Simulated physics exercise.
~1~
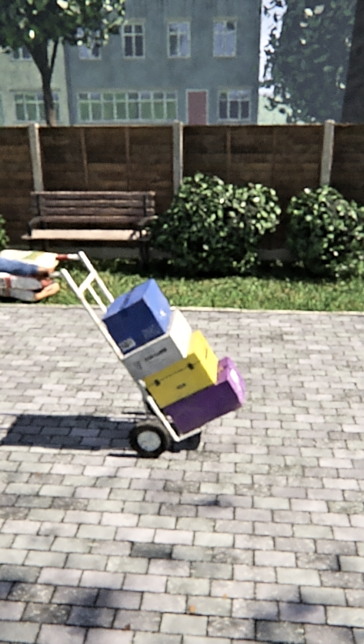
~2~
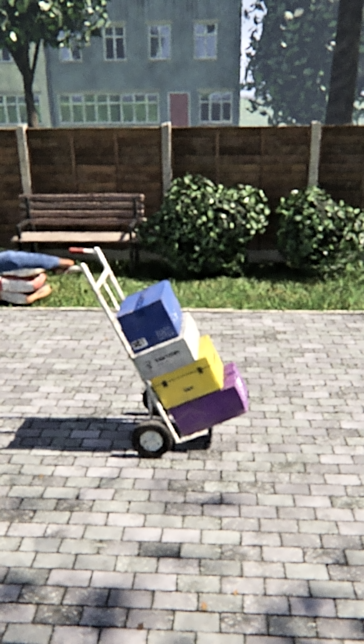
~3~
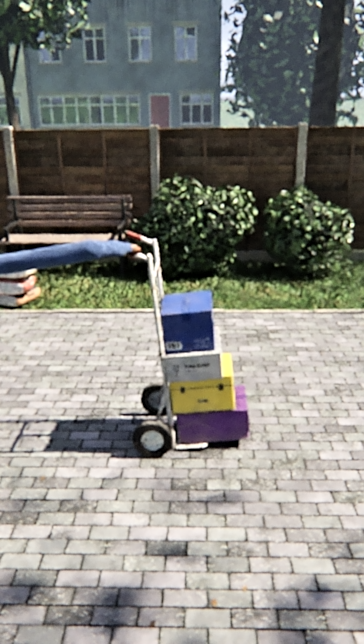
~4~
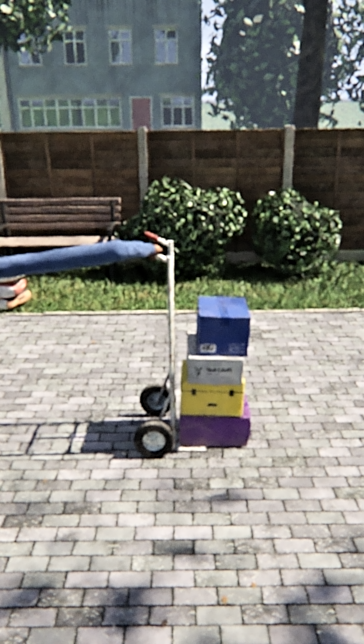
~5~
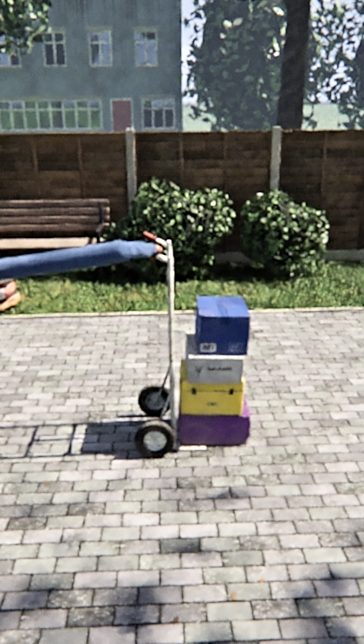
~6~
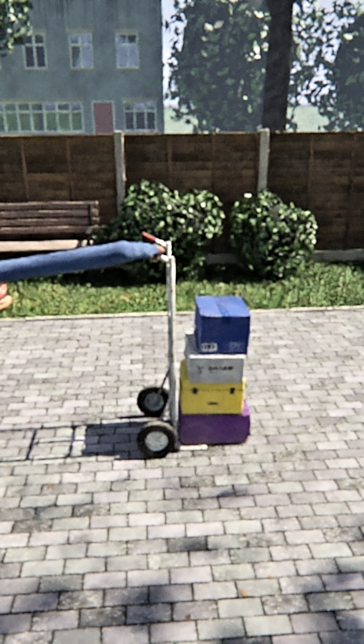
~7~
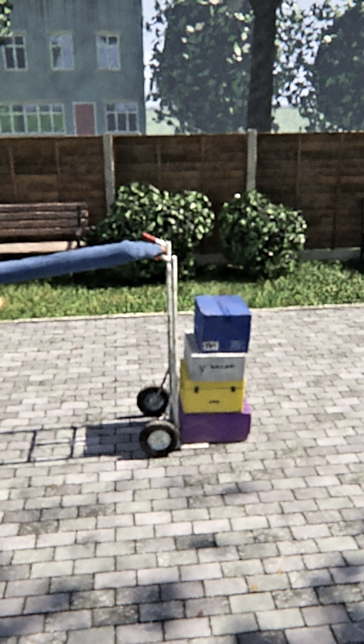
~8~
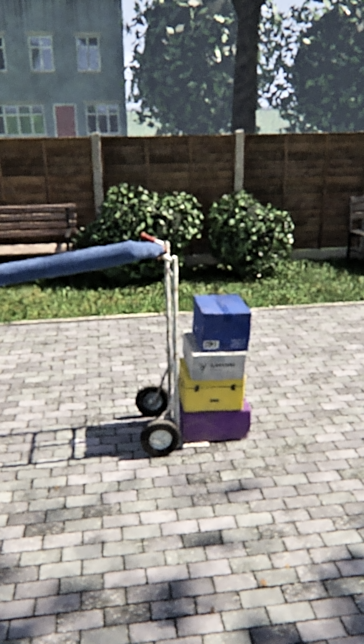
A blue-sleeved arm swung a tilted hand truck upright on a paved yard, and its stack of four boxes, purple, yellow, white and blue from the bottom up, slid slightly forward off the frame but stayed neatly piled as the arm held the truck still.
